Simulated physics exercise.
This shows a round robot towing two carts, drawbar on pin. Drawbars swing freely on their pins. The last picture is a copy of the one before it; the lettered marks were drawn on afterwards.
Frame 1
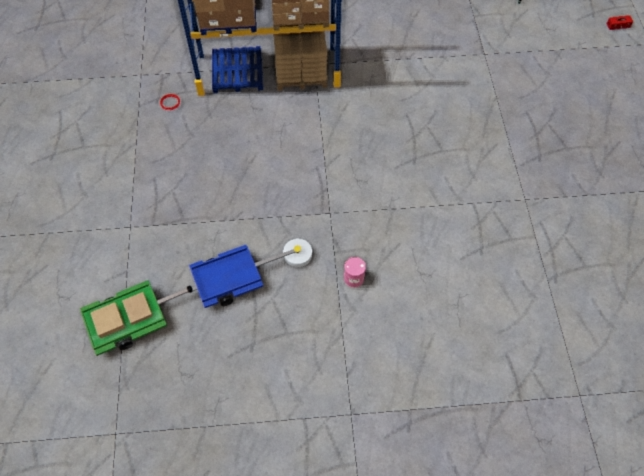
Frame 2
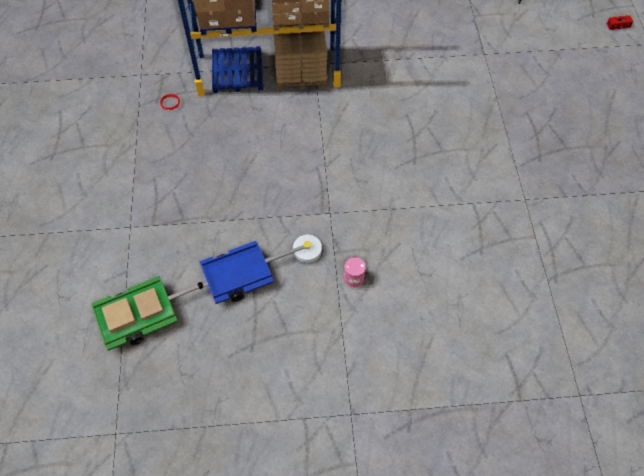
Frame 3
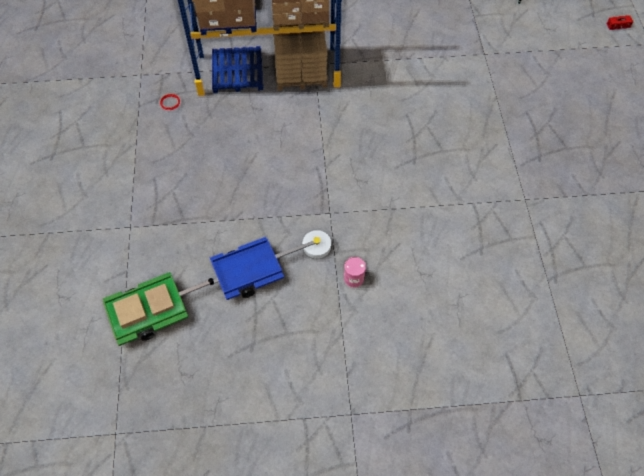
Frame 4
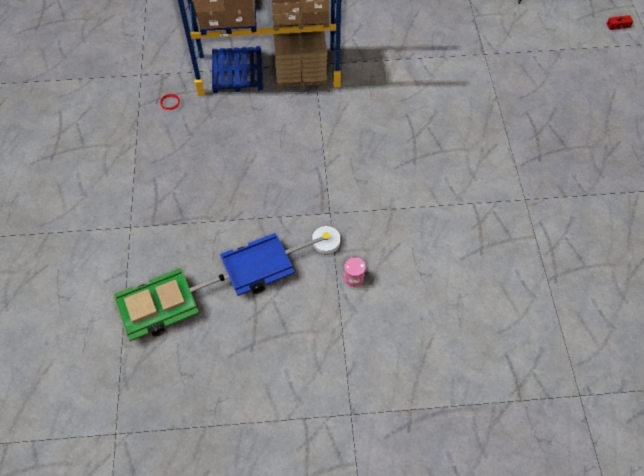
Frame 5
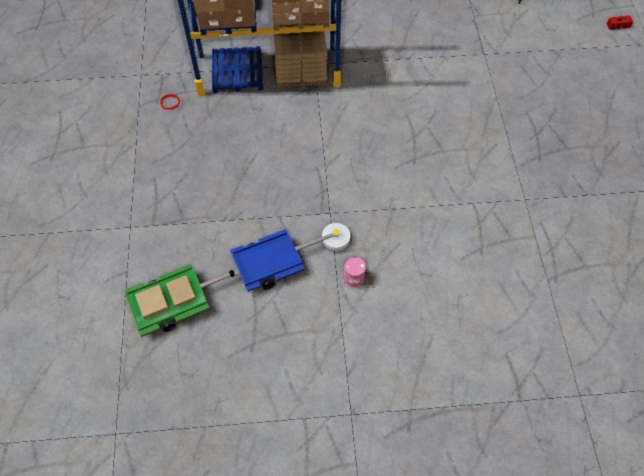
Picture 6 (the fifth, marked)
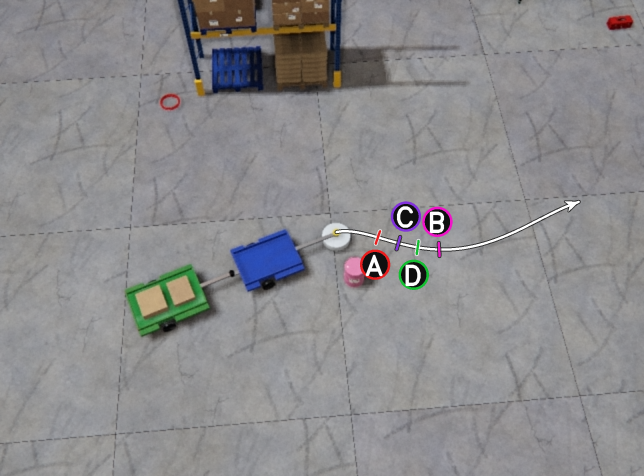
On a grey, scuffed warehouse floor below a storage rack, a round white robot tows a blue cart and, behind it, a green cart carrying two boxes. The linked train moves slowly right and slightly upward, and the robot draws near a still pink keg, ending just above and left of it.
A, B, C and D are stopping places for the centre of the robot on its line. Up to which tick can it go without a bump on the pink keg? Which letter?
Mark A.
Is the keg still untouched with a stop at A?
Yes.
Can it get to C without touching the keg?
For that mark, no.
On the marked copy, A at (378, 237); B at (439, 250); C at (398, 243); D at (418, 247); the route from (336, 232) via (467, 247) to (579, 202).
Taking A. A third of the way, robot (350, 235), last cart (180, 293).
Two thirds of the way, robot (366, 238), last cart (194, 287).
When it is over, robot (377, 241), last cart (204, 283); nothing has been touched.
As for the rest, B is too far, the keg has been hit; C is too far, the keg has been hit; D is too far, the keg has been hit.
